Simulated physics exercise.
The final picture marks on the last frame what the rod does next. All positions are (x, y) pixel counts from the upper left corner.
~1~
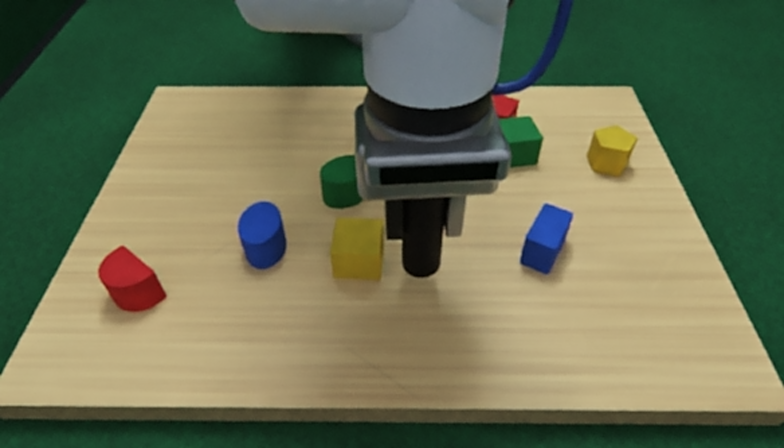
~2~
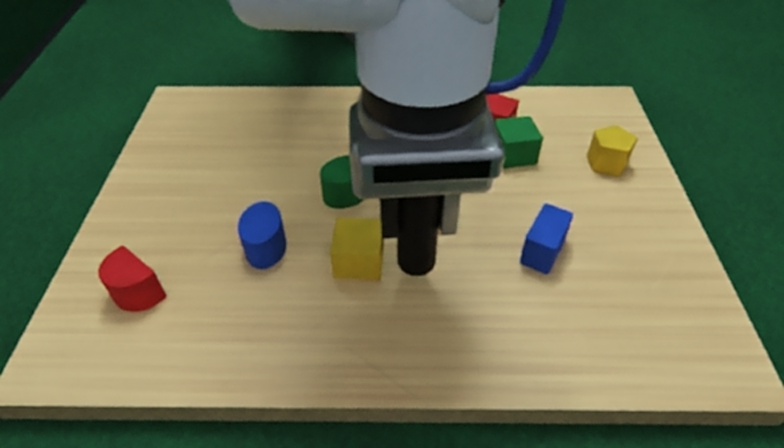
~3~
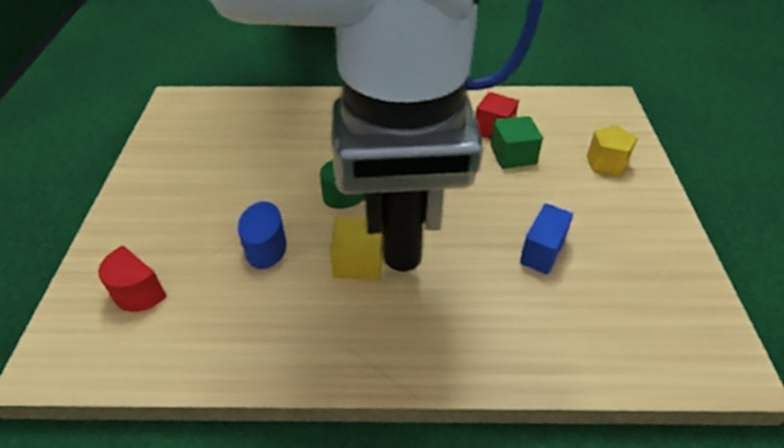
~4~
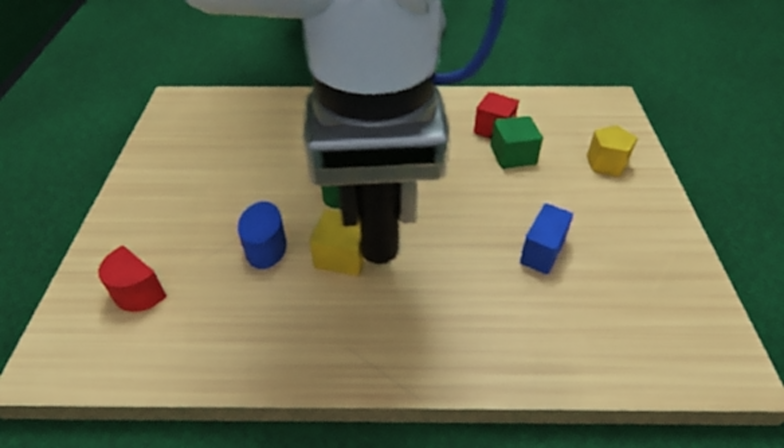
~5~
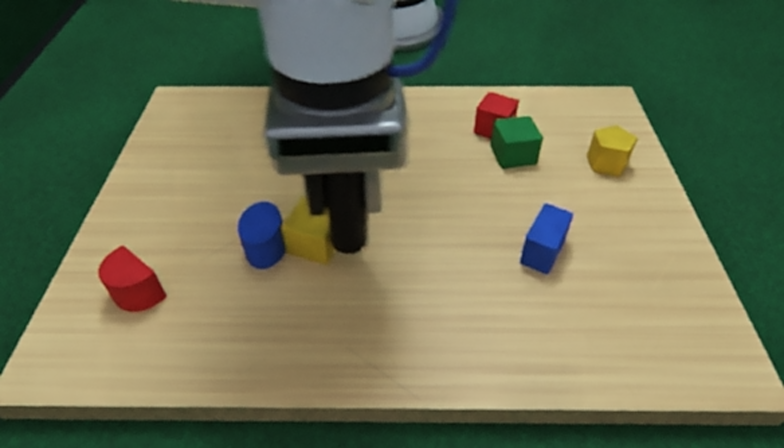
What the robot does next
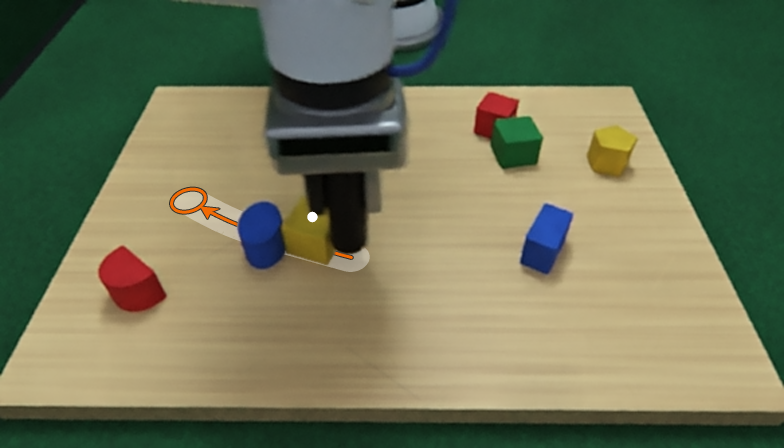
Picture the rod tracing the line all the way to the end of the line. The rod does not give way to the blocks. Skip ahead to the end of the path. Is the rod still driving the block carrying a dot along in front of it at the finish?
Yes - that is the case.
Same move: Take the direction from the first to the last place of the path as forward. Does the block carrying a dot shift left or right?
Facing the way the path runs, start to end, you'll find the block carrying a dot has shifted left.
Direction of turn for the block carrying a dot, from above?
It spins against the clock.
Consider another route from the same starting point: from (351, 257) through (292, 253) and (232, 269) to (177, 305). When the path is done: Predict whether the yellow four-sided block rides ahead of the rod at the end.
Looking at the end of the path, the yellow four-sided block has slipped free of the rod.
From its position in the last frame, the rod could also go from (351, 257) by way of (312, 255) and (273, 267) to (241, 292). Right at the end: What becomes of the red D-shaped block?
It stays.
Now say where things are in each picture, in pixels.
In the first picture, tip of the rod at (421, 263), middles of tops, blue oval at (259, 221), yellow four-sided block at (357, 235), green oval at (344, 168).
In the second picture, rod at (417, 262), nothing pushed.
In the third picture, rod at (403, 257), nothing pushed.
In the fourth picture, rod at (380, 250), yellow four-sided block at (340, 229).
In the fifth picture, rod at (350, 240), blue oval at (259, 221), yellow four-sided block at (312, 217), green oval hidden.
The line goes from (351, 257) via (290, 241) and (234, 223), ending at (189, 200); the dot is on the yellow four-sided block.
What follows on the original path. One third of the way, rod at (286, 224); blue oval at (199, 212), turned 15° clockwise; yellow four-sided block at (246, 205), turned 15° anticlockwise.
Two thirds of the way, rod at (228, 206); blue oval at (139, 205); yellow four-sided block at (187, 191), turned 25° anticlockwise.
At the end, rod at (182, 183); blue oval at (95, 208), turned 40° anticlockwise; yellow four-sided block at (132, 180), turned 60° anticlockwise; green oval unmoved.
